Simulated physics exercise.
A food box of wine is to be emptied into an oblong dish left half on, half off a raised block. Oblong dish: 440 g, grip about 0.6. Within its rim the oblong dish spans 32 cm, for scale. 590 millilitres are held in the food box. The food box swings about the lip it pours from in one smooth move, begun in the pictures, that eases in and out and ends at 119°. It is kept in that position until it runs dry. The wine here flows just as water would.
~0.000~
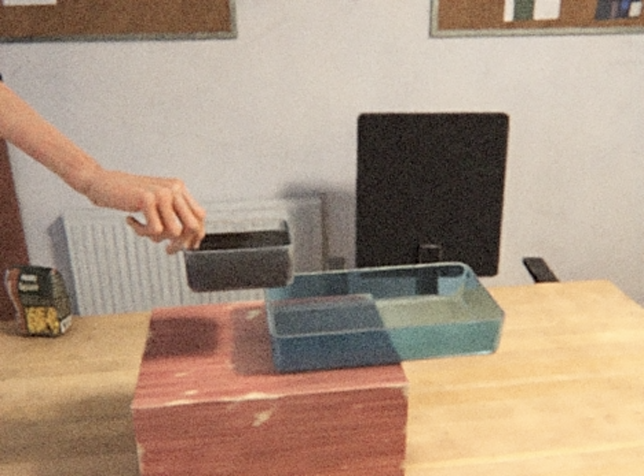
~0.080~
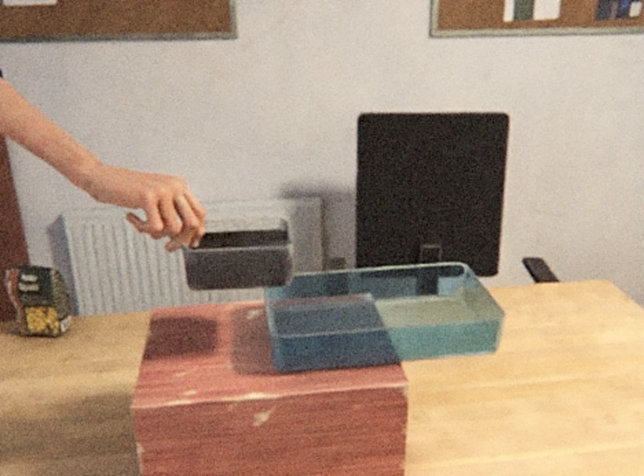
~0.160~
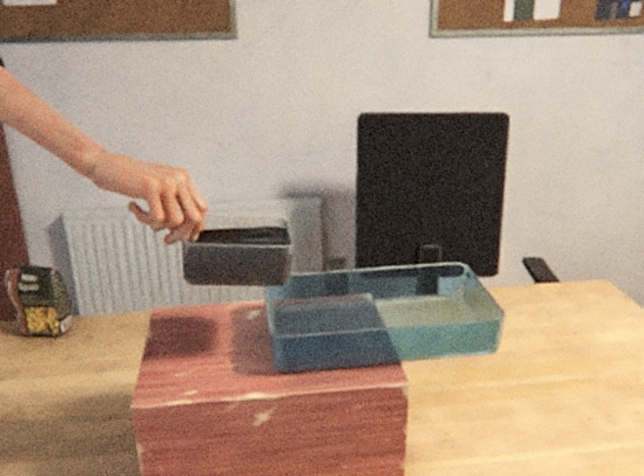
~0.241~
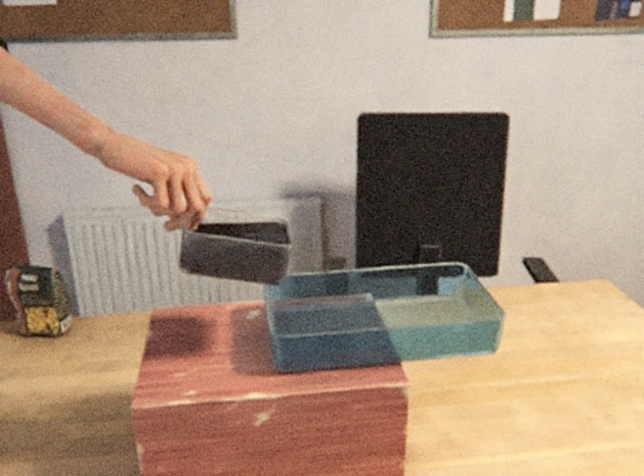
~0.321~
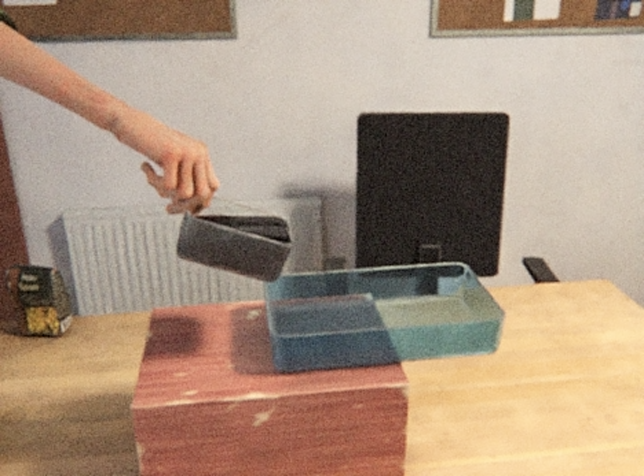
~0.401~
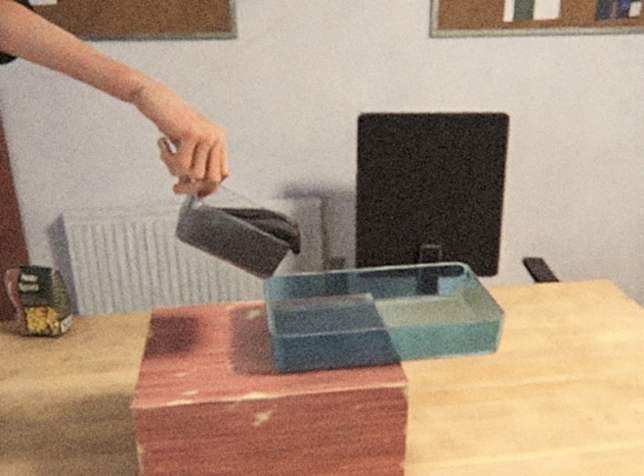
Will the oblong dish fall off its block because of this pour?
No.
By 0.78 s the tilt is 90° and 16 per cent is still to pour; the oblong dish lies level with 49 per cent in it.
By 1.06 s the tilt is 116° and 1 per cent is still to pour; the oblong dish lies level with 85 per cent in it.
By 1.35 s the tilt is 119° and 0 per cent is still to pour; the oblong dish lies level with 93 per cent in it.
By 1.67 s the tilt is 119° and 0 per cent is still to pour; the oblong dish lies level with 93 per cent in it.
At rest the oblong dish lies level with 93 per cent in it.
